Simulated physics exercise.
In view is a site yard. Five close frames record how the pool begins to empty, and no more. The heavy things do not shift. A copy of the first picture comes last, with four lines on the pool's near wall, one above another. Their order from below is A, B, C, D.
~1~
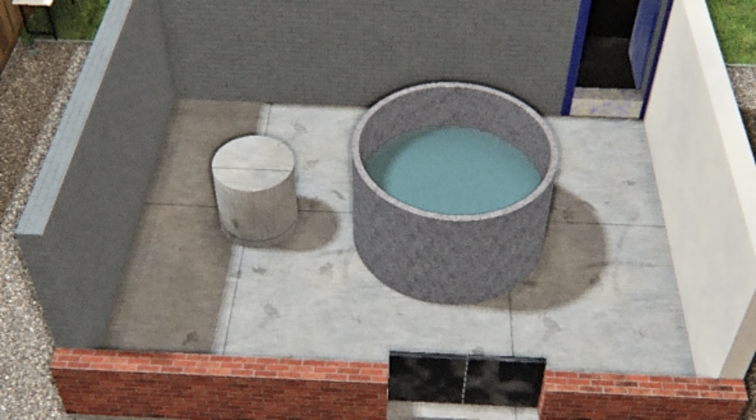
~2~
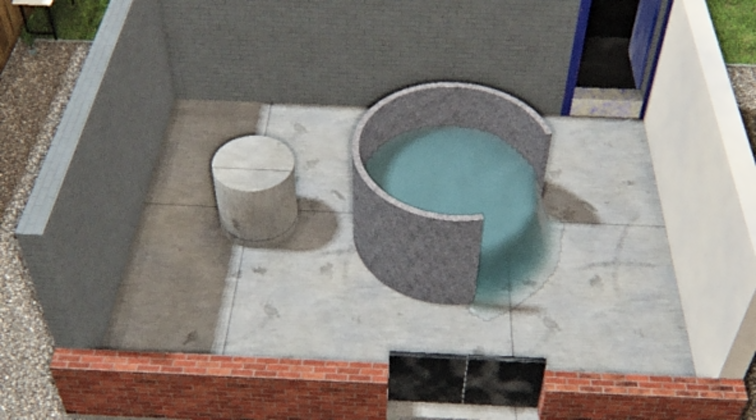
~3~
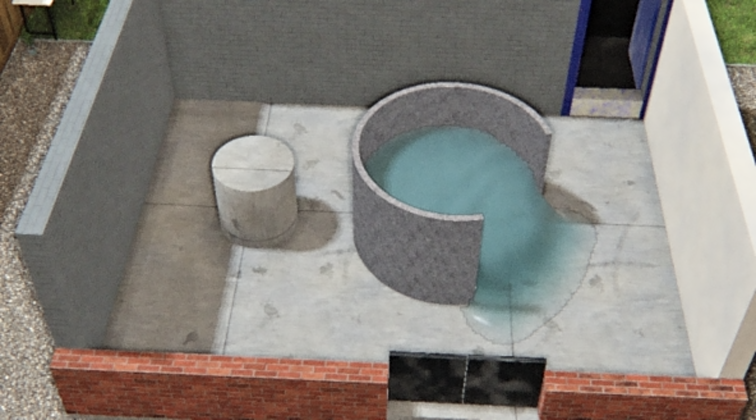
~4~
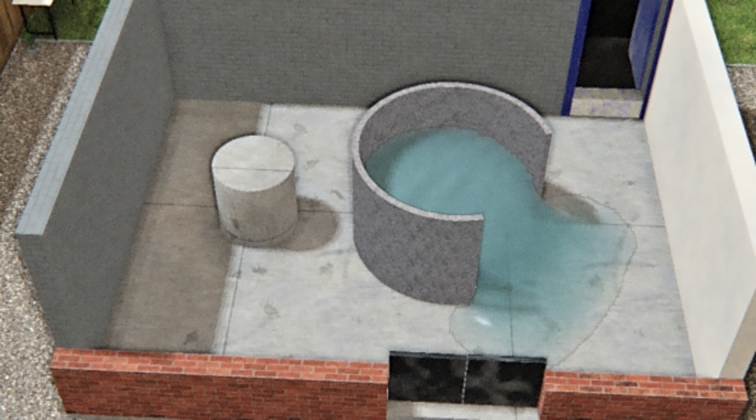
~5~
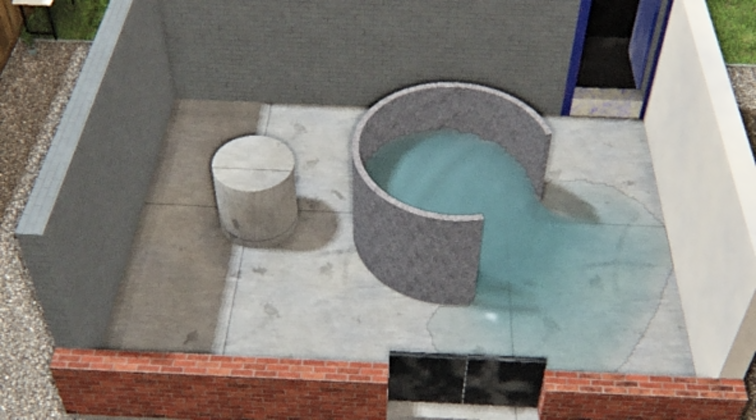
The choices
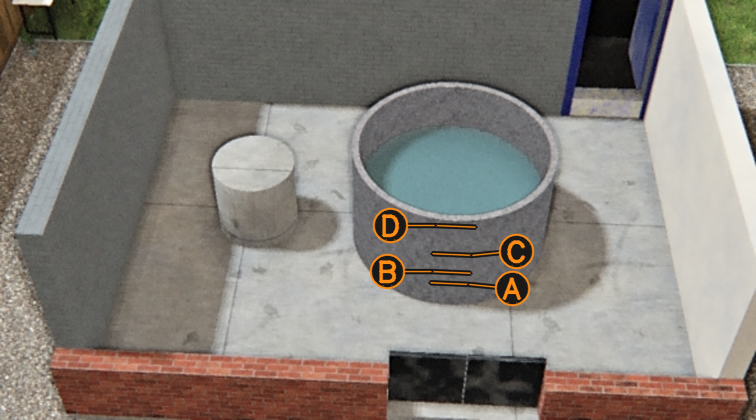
A round grey pool of blue-green water stands in a walled yard with a pale concrete floor, seen from above by a still camera. A pale cylinder sits to its left, a blue doorway opens at the back right, and a dark gate interrupts the low red brick wall in front. The pool's front-right side disappears, and water spreads rightward and forward across the floor.
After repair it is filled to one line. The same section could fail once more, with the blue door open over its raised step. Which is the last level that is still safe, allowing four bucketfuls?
The answer is level C.
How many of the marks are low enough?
Three.
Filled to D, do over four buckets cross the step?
Yes.
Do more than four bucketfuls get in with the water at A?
No, not at all.
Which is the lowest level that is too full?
That would be D.
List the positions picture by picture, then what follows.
Water in the pool at rest, its middle at (452, 184); foot of the blue doorway at (604, 116); shut gate at (467, 363).
Water covers 2 % of the ground and shows as far out as (479, 280).
Water covers 5 % of the ground and shows as far out as (489, 332).
Water covers 11 % of the ground and shows as far out as (612, 216).
Water covers 20 % of the ground and shows as far out as (661, 229).
On the marked copy, A at (449, 283); B at (450, 272); C at (452, 254); D at (454, 226); from the bottom up A, B, C, D.
With A, nothing gets over.
With B, nothing gets over.
With C, a splash gets over, under a bucket.
With D, about 11 bucketfuls get in.
